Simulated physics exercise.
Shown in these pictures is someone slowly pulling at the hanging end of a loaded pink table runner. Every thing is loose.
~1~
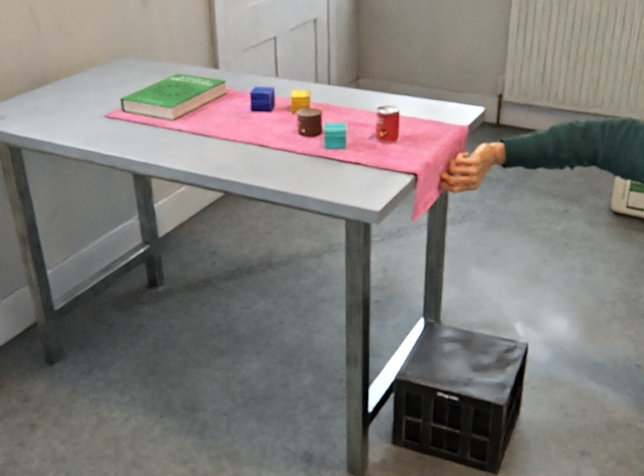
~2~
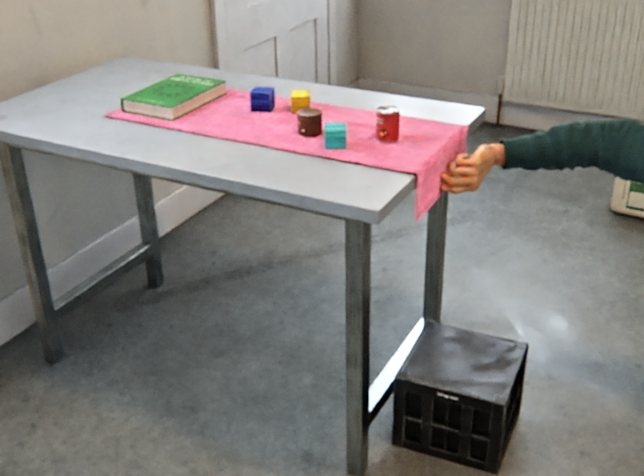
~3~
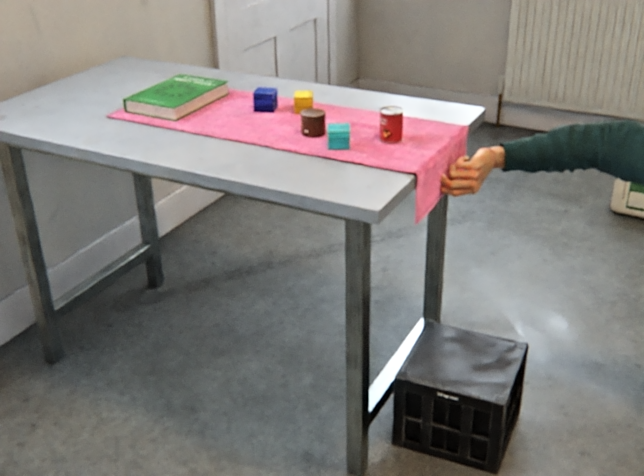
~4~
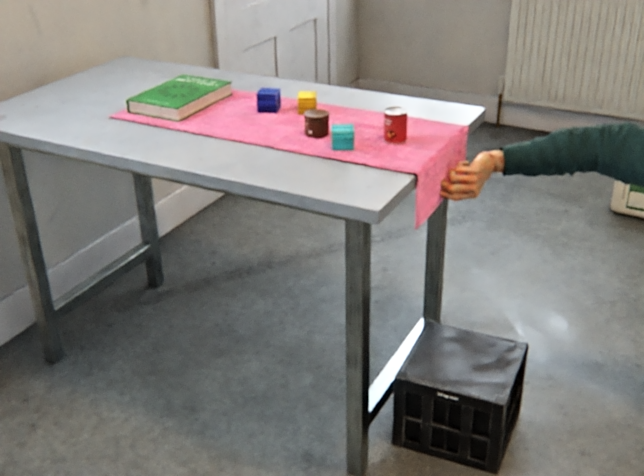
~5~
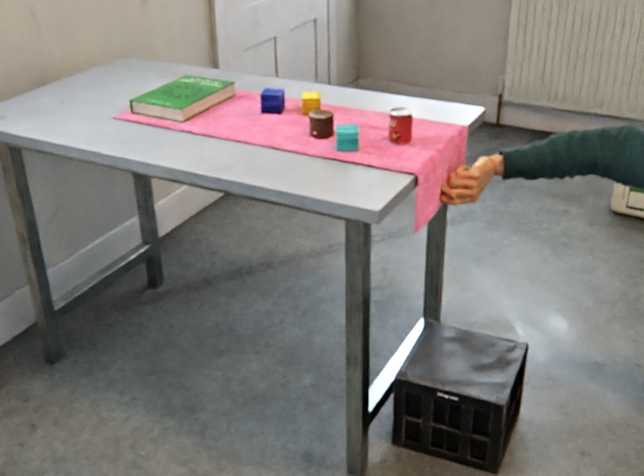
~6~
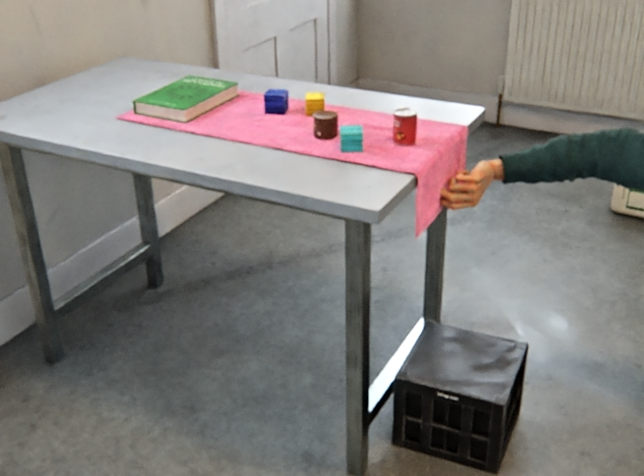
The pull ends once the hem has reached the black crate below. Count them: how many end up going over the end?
It ends with four things gone from the top.
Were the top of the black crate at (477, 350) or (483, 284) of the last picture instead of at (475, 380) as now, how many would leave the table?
Numbers: 3; 1.
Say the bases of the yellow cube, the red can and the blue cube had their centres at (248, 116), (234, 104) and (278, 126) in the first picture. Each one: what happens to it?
Result - the yellow cube stays put, the red can stays put, and the blue cube comes off.
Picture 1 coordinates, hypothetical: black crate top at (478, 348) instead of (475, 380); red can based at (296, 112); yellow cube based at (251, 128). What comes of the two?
The red can? Safe. The yellow cube? Safe.
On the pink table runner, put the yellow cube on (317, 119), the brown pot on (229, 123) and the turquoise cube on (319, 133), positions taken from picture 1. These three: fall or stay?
Outcome: Yellow cube falls away, brown pot stays aboard, turquoise cube falls away.
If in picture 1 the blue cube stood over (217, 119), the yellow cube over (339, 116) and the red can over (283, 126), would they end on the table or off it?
Briefly: Blue cube stays; yellow cube drops; red can drops.
A little later, hem near (440, 270); red can gone.
Next, hem near (439, 330); red can, turquoise cube and brown pot gone.
When it is over, hem on the crate; red can, turquoise cube, brown pot and yellow cube gone. It carries off four.
